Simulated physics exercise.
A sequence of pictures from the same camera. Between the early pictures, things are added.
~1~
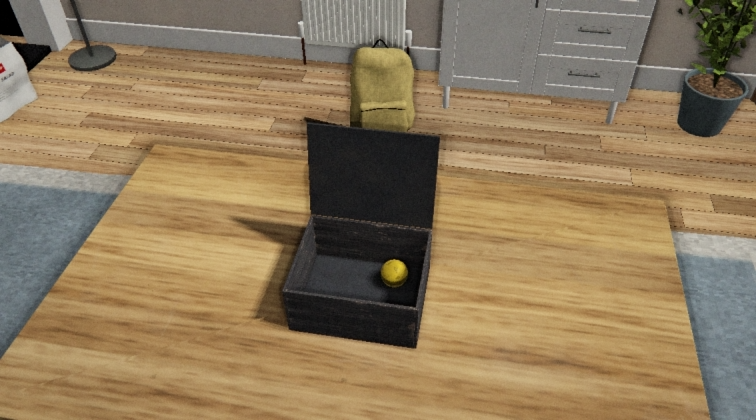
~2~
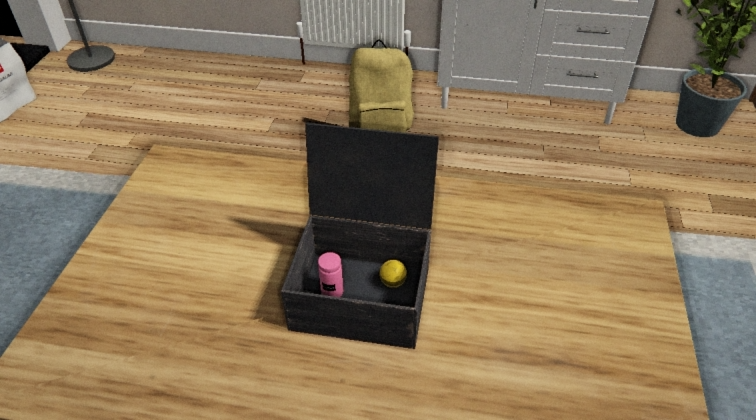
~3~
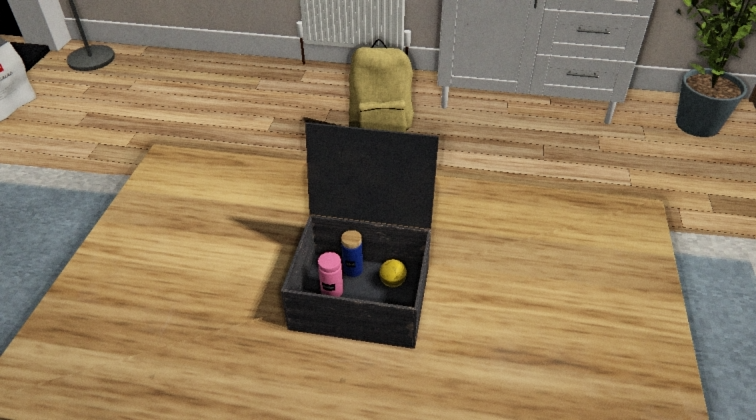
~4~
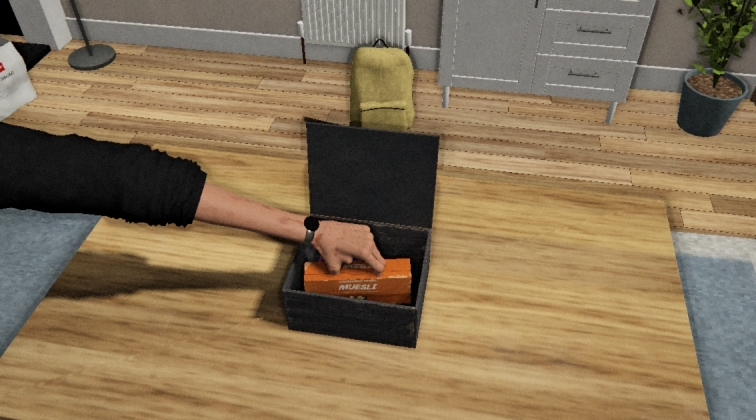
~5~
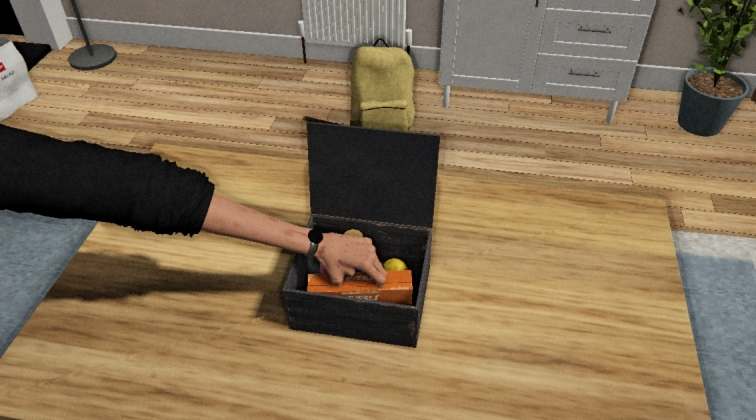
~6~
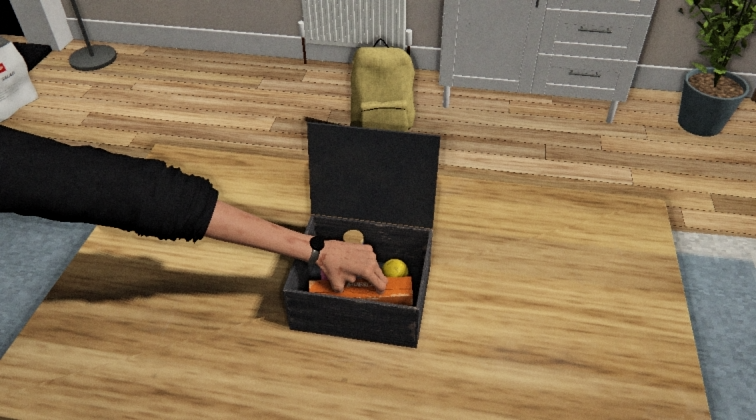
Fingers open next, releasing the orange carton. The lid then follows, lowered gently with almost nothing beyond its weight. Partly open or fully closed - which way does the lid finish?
Fully closed.
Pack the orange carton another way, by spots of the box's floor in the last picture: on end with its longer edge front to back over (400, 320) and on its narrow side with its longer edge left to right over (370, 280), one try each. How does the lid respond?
First time it won't go down, and next time it drops into place.
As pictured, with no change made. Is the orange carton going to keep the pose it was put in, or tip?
Result: The orange carton remains as it was set.
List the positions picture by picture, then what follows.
In the first frame, the last thing is not in view yet.
In the second frame, the last thing is not in view yet; yellow ball (393, 274).
In the third frame, the last thing is not in view yet; blue shaker (352, 254).
In the fourth frame, coming down; orange carton (358, 283).
In the fifth frame, coming down; orange carton (360, 294).
In the sixth frame, in place under the hand.
Then, 1.50 s on from there, lid 73° above the rim.
Then, 1.90 s on from there, lid 18° above the rim.
In the end, lid shut; all 4 unmoved. At the end, from the last picture's camera, orange carton near (361, 301).
